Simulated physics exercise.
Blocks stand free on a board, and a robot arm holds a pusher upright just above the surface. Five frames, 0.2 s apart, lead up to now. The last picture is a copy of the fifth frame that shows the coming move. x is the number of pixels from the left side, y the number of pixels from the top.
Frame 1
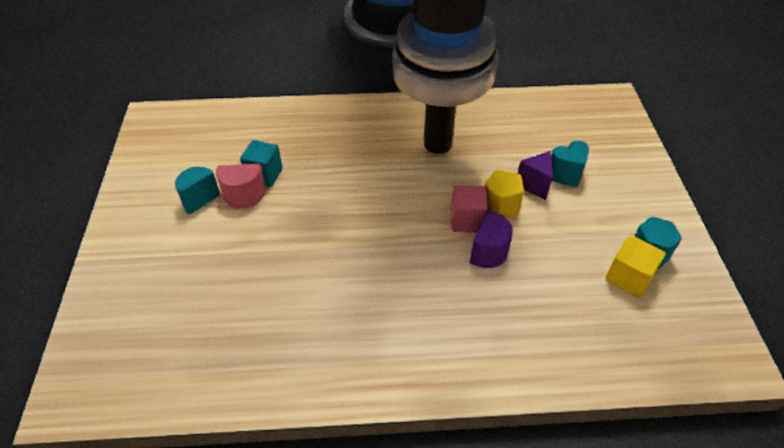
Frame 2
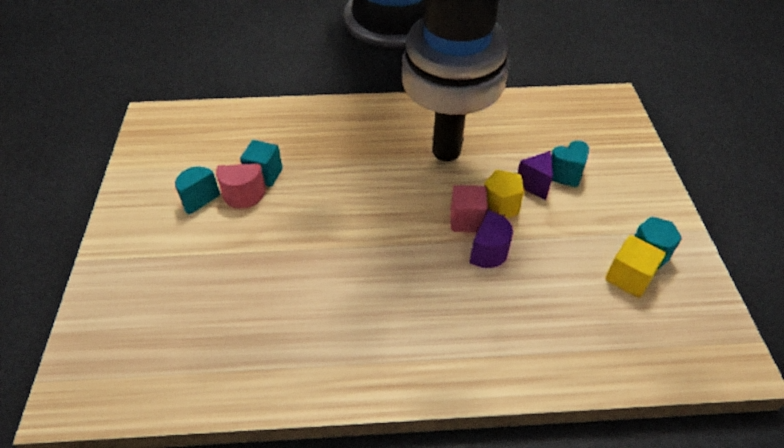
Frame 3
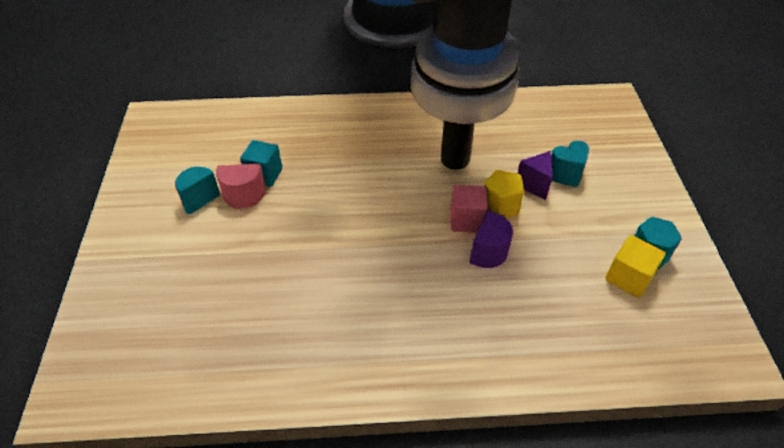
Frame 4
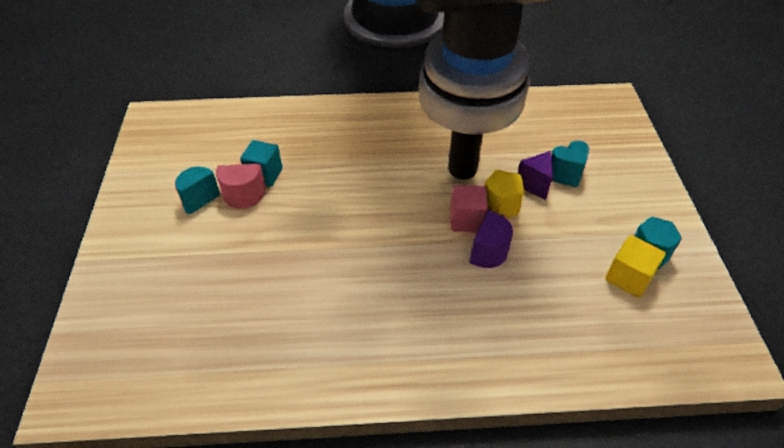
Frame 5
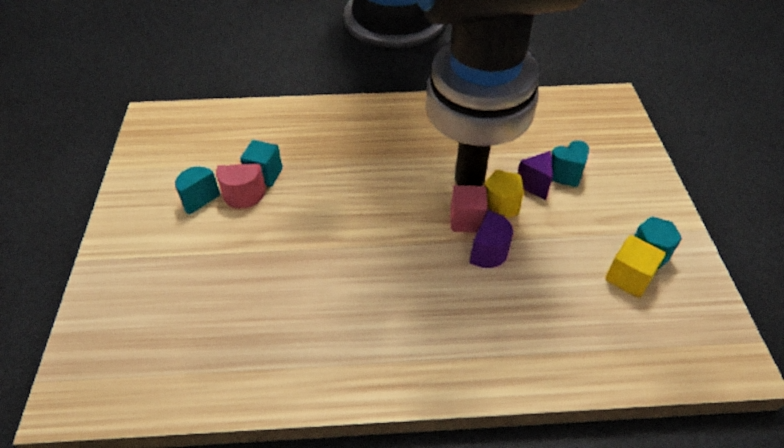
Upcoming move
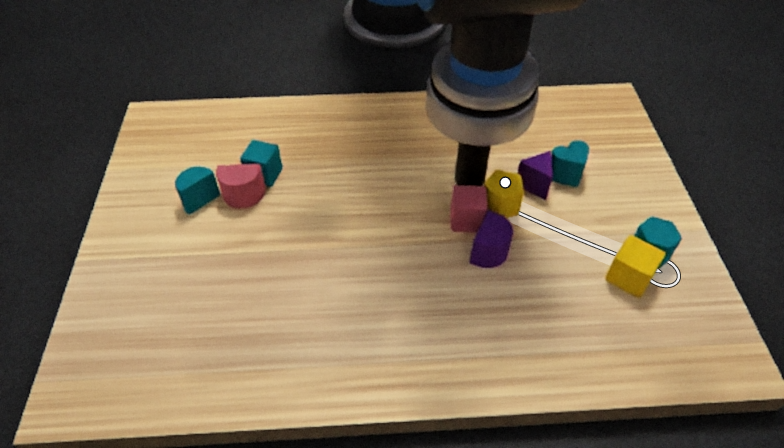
A robot arm's black upright pusher glides a short way toward the viewer and slightly right over a pale wooden board, ending right behind the pink square block. The fixed view looks down at the board on a dark surface, with teal and pink blocks at left, pink, yellow, purple and teal ones right of centre, and a yellow and teal pair at right. All the blocks stay still.
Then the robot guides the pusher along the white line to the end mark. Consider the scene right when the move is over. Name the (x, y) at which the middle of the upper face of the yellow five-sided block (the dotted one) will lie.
Its top centre is at about (690, 281).
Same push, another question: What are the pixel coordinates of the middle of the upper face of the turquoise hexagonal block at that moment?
It sits at (701, 234).
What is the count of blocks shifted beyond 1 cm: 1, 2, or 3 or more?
Total: Three-plus.
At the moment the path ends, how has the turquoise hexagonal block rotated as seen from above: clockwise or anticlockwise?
The turquoise hexagonal block rotates counterclockwise.
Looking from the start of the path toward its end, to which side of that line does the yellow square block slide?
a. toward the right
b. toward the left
The correct letter is a.
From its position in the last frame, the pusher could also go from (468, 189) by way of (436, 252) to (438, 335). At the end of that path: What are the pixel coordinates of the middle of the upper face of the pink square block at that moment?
So, by the moment the path ends, you'll find the top centre of the pink square block at (474, 232).
Path on the board, from (468, 189) over (558, 230) to (661, 272); the dot is on the yellow five-sided block.
What follows on the original path. One third of the way, pusher (530, 208); yellow five-sided block (564, 211).
Two thirds of the way, pusher (596, 236); yellow five-sided block (630, 245), turned 30° clockwise; yellow square block (666, 271).
At the end, pusher (666, 263); pink square block in place; yellow five-sided block (690, 281), turned 60° clockwise; yellow square block (717, 315), turned 20° clockwise; turquoise hexagonal block (701, 234), turned 45° anticlockwise.
